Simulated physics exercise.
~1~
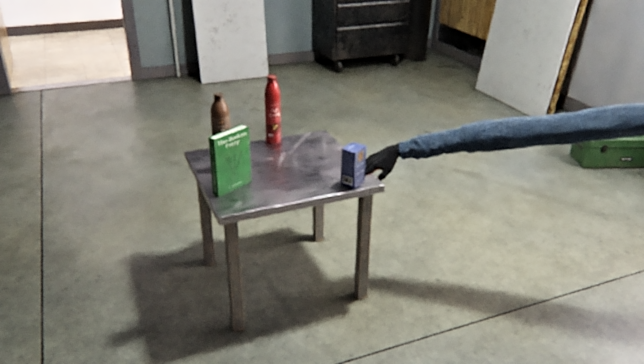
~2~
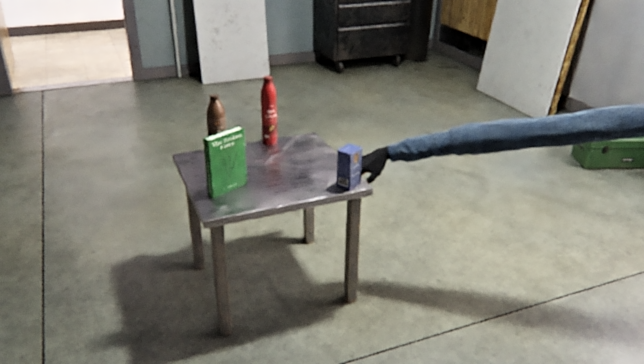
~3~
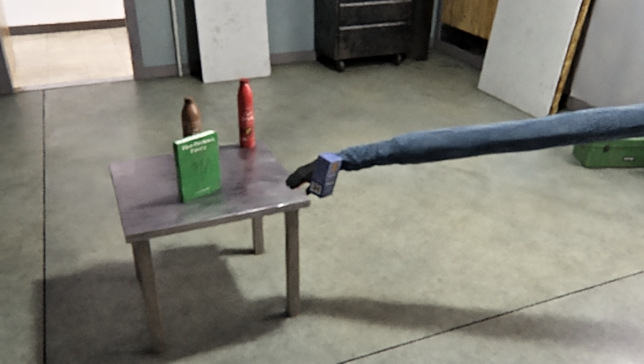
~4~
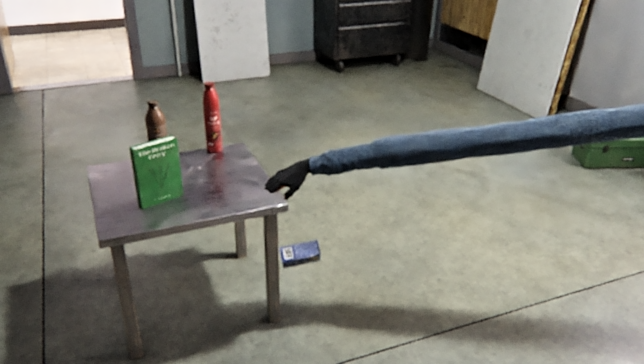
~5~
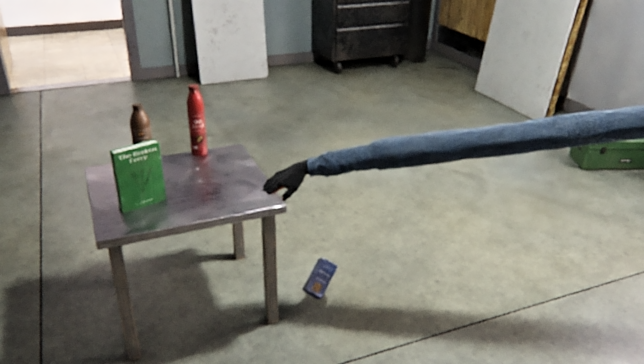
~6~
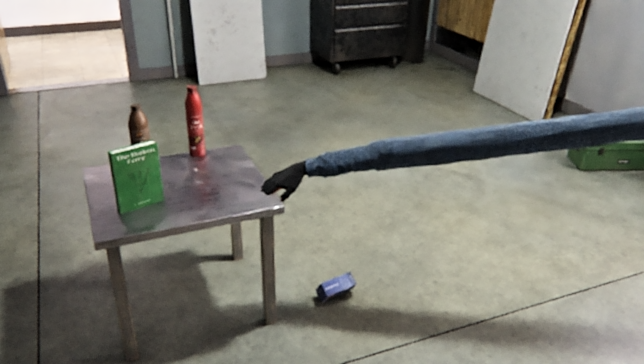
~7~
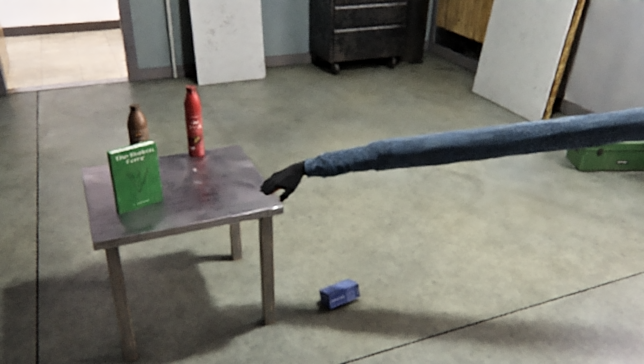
In a workshop, a gloved hand shoves a table left and a blue carton falls off.
